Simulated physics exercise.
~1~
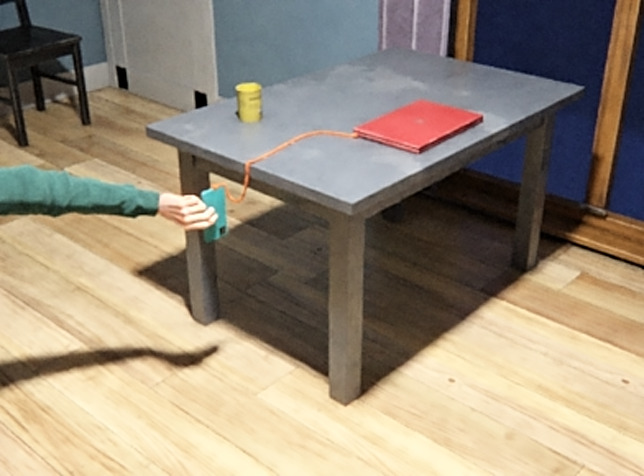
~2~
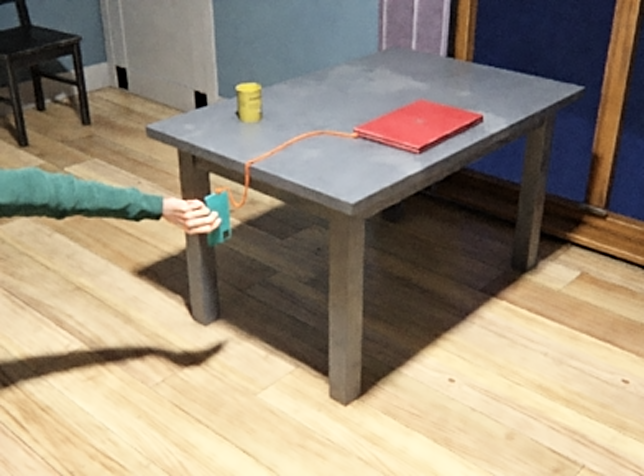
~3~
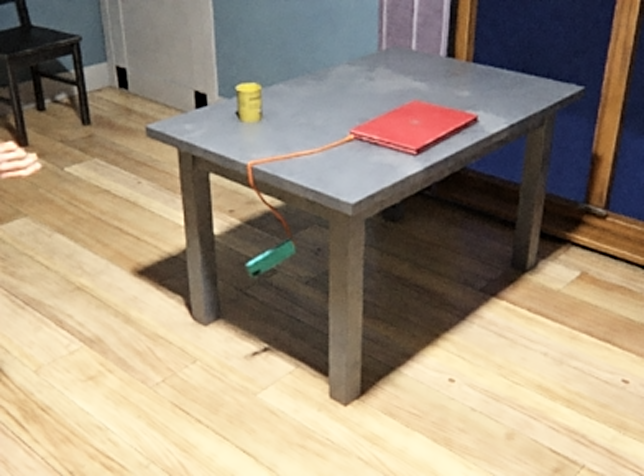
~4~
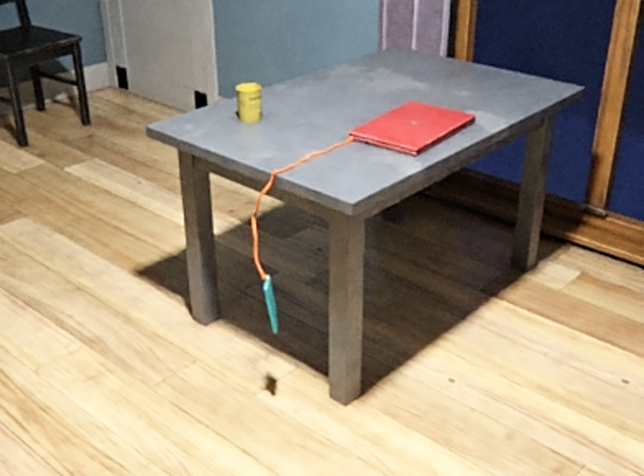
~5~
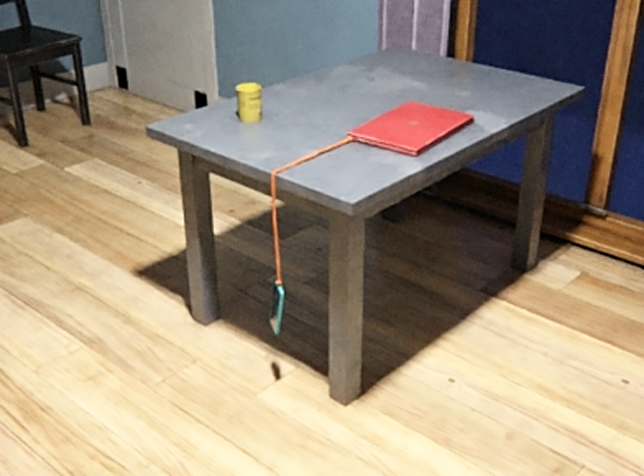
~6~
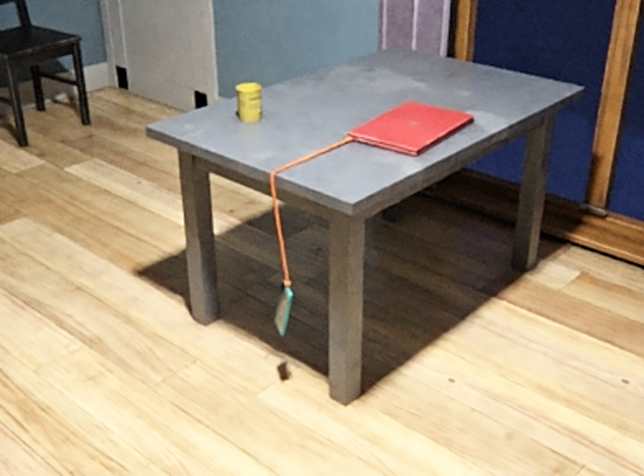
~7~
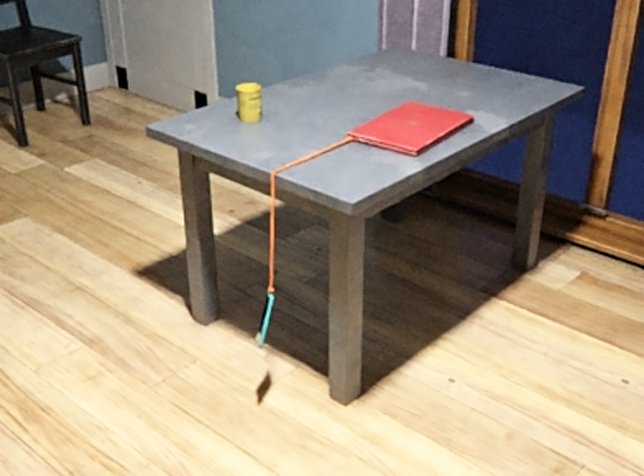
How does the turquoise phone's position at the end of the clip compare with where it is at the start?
At the start the phone is held in the hand beside the left end of the table, just below the tabletop. At the end it is lower and a little further right, hanging on the orange lace above the floor.
